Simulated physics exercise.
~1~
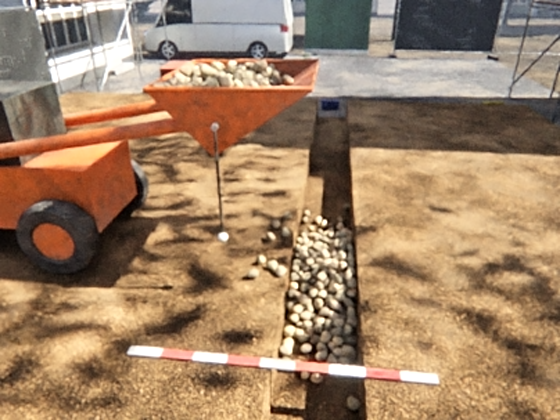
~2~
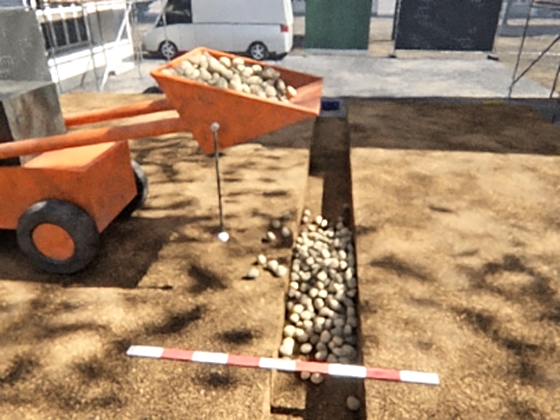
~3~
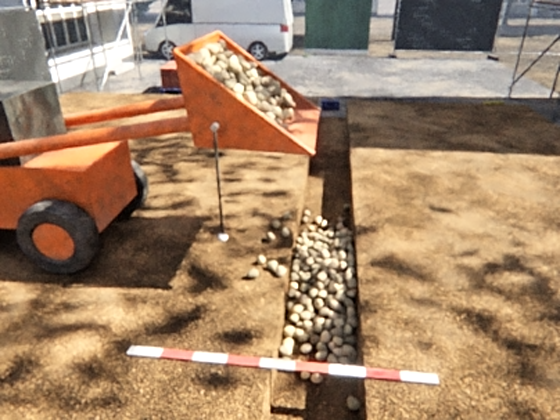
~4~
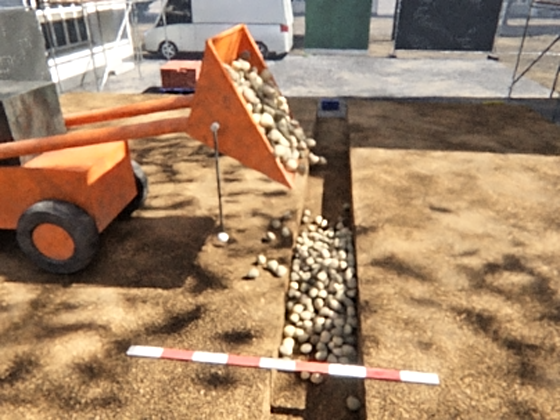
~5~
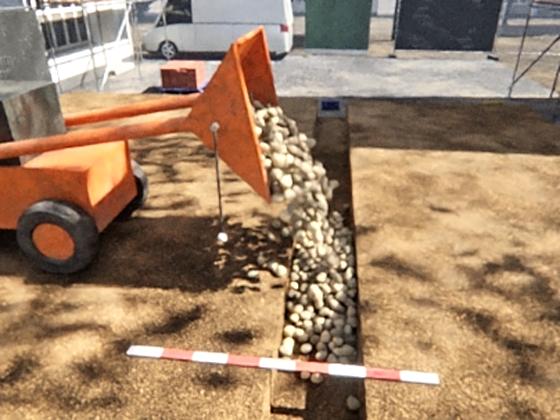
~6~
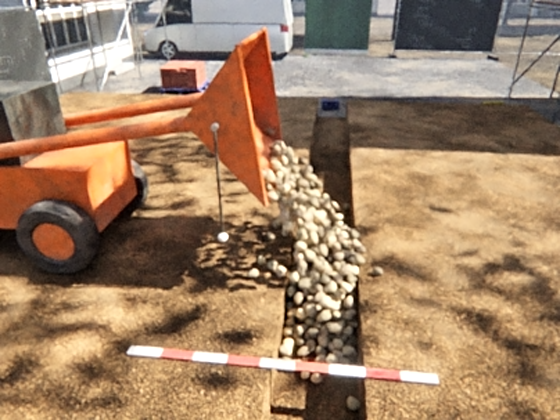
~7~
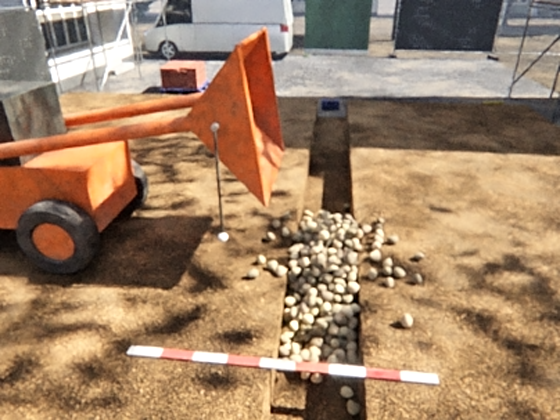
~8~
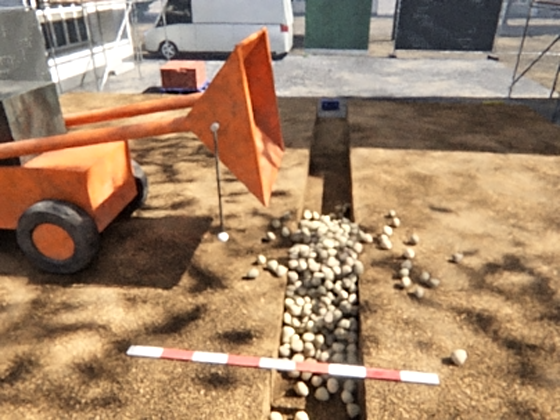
The clip opens on an orange loader at the left, its raised bucket full of rounded stones beside a narrow trench that already holds a loose pile, with a red and white bar lying across the near end. The bucket tips forward, gently at first, and the stones slide toward its lip. As it steepens, they pour down to the right in a thick stream onto the earlier pile. The bucket empties and stays steeply tilted. Most stones settle heaped in the trench, while a few scatter onto the ground to the right, one rolling nearer the bar.
